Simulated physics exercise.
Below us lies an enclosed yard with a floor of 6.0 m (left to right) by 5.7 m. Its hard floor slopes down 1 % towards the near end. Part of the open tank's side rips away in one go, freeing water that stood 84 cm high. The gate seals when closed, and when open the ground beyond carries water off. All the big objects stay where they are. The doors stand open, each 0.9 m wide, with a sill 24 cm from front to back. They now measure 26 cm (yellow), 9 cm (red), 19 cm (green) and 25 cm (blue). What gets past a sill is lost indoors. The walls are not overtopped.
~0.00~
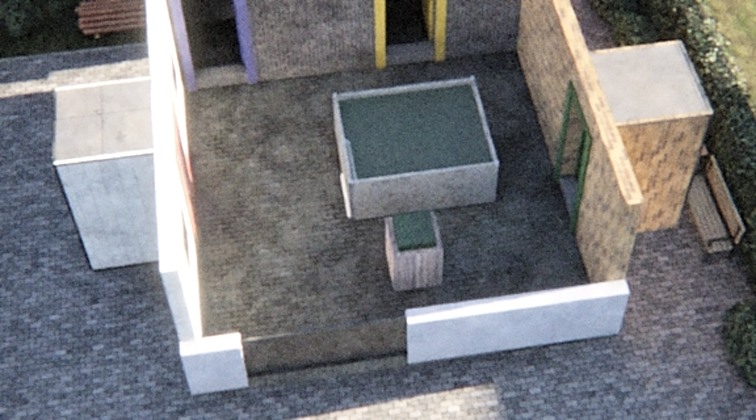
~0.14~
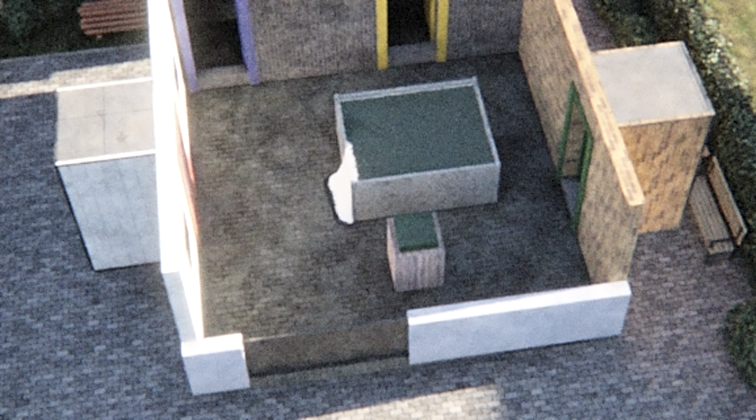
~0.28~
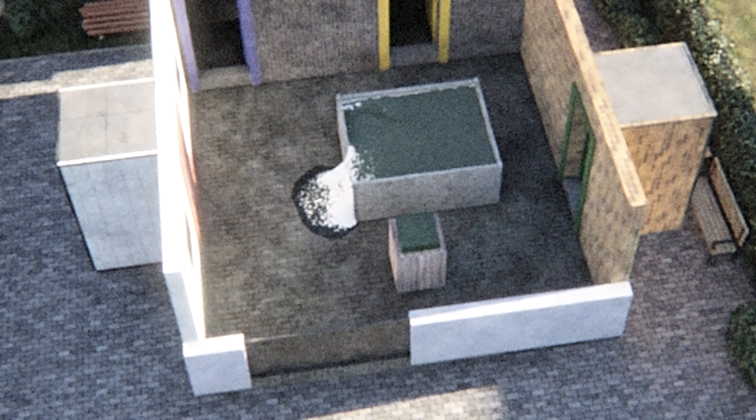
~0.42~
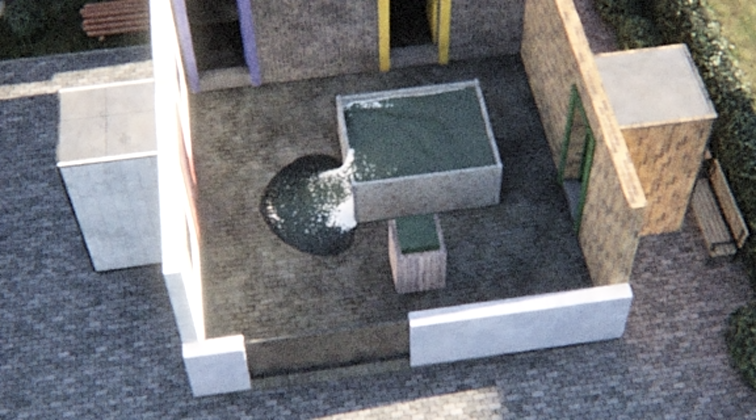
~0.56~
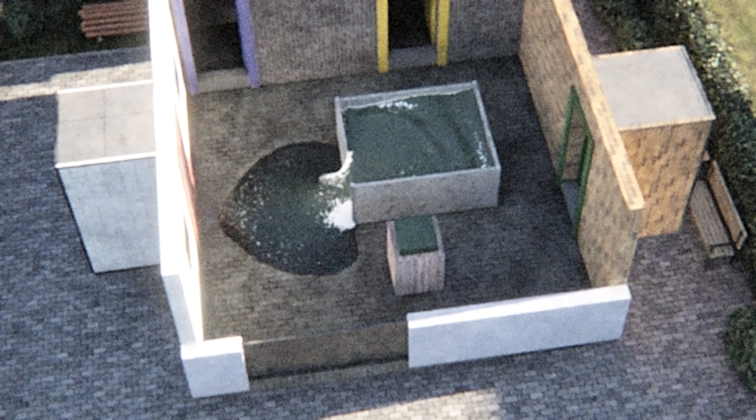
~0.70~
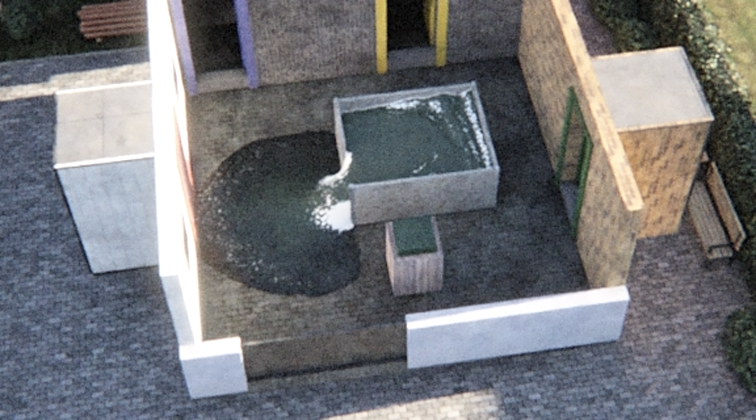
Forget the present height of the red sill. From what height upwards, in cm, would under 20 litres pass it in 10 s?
Some 34 cm above the ground.
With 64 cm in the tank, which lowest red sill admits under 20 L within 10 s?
Then roughly 25 cm.
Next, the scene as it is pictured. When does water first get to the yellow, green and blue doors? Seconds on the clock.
Arrival: Yellow 3.8 s, green 5.0 s, blue 1.8 s.
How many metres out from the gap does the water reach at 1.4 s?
Some 3.8 m out.
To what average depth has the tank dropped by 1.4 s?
Some 59 cm.
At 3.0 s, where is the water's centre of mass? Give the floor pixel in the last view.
Around (338, 205).
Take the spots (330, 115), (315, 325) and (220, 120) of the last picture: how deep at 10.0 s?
About 4, 8 and 8 cm.
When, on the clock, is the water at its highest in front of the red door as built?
Around 2.6 s.
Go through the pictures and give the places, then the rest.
Still water, 84 cm deep, in the open tank at (414, 132); the red door at (184, 180) is dry, in the first frame.
The gap is at (351, 182), the front 0.3 m out at (330, 190); the back of the open tank holds 84 cm, in the second frame.
The gap is at (353, 185), the front 0.9 m out at (301, 207); the back of the open tank holds 84 cm, in the third frame.
The gap is at (353, 188), the front 1.4 m out at (269, 218); the back of the open tank holds 84 cm, in the fourth frame.
The front is at (227, 227), 2.1 m from the gap at (352, 189); 4.0 m2 of floor is wet, 82 cm left at the back, in the fifth frame.
Water pours out at (350, 190) and has run 2.6 m, to (197, 250); about 5 cm deep outside, 74 cm at the back; water is at the red door at (185, 184), in the sixth frame.
After 1.4 s water covers 35 % of the floor, deepest (42 cm) near (339, 210); 20 cm at the red door, 95 litres in over its 9 cm sill.
After 3.0 s water covers 45 % of the floor, deepest (34 cm) near (206, 374); 27 cm at the red door, 378 litres in over its 9 cm sill.
After 10.0 s water covers 100 % of the floor, deepest (16 cm) near (586, 322); 11 cm at the red door, 608 litres in over its 9 cm sill.
At the red door as built, the water arrived by 0.7 s and peaked near 30 cm at 2.6 s.
With a sill of 30.5 cm, 41 litres would have come in within the 10 s; with 41 cm, 0 litres. So under 20 litres takes about 34 cm.
